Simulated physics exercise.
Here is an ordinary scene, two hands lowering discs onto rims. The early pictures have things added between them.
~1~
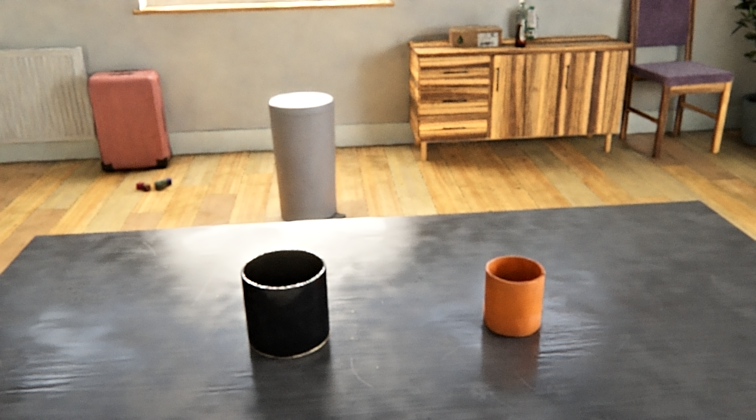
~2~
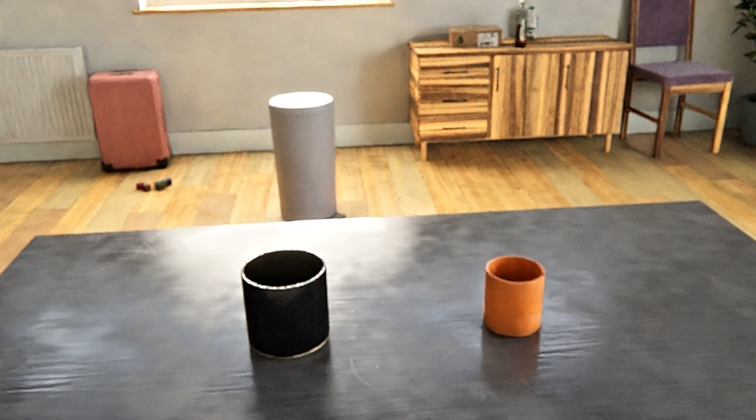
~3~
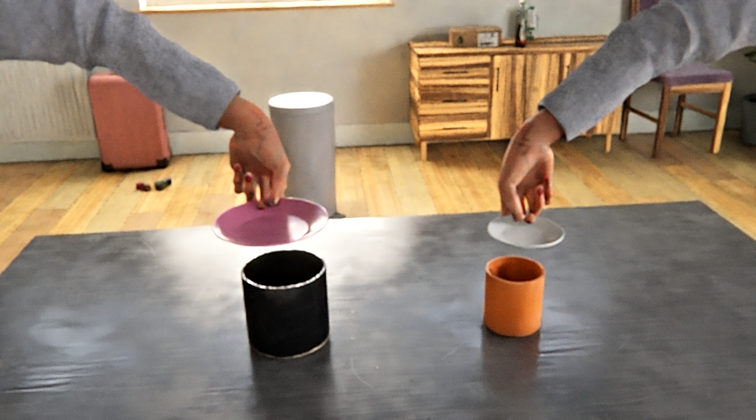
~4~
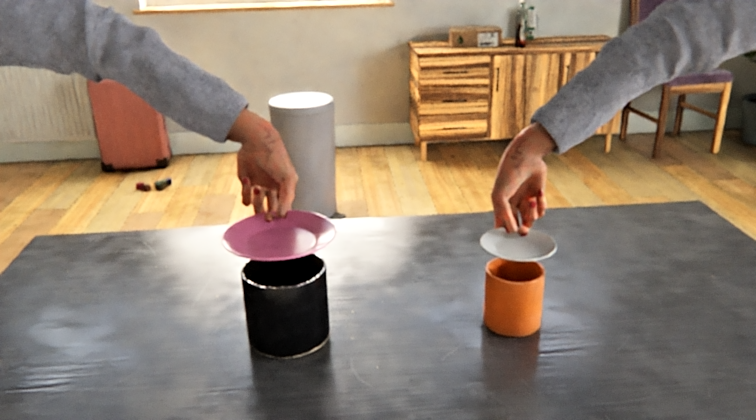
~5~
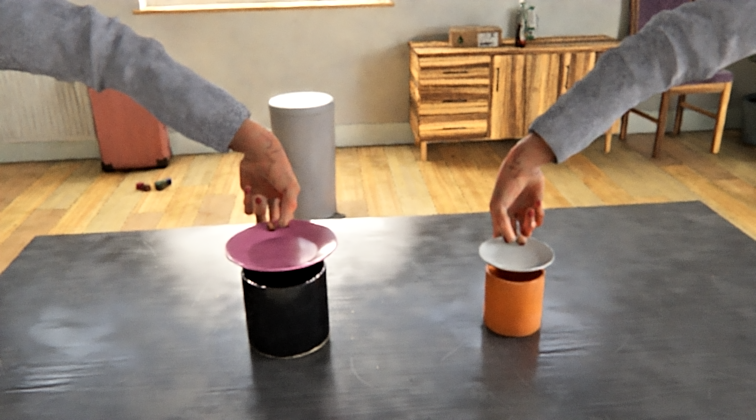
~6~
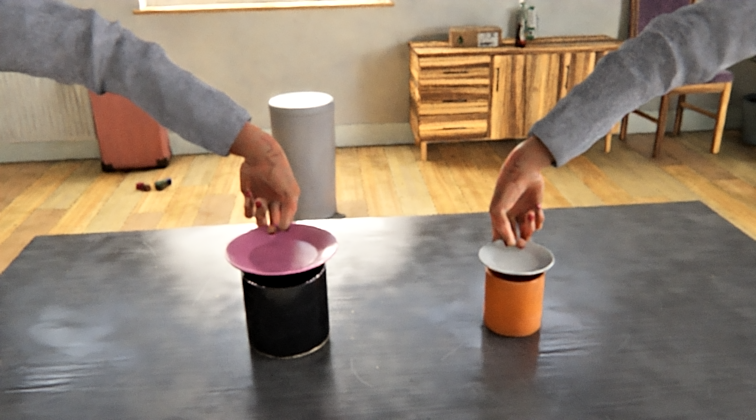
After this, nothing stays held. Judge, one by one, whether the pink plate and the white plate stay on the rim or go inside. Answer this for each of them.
Pink plate - on the rim; white plate - on the rim.
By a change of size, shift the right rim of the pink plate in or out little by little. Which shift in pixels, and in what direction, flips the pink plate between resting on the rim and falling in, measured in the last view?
16 px or so, leftward.
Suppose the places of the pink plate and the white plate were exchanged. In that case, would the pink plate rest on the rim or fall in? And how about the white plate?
The pink plate is held up, and the white plate slides in.
Then, 0.10 s past the last view, pink plate sitting on the rim near (283, 262); white plate moving near (515, 265).
Finally, the pink plate rests on the rim, near (283, 262); the white plate rests on the rim, near (515, 265).
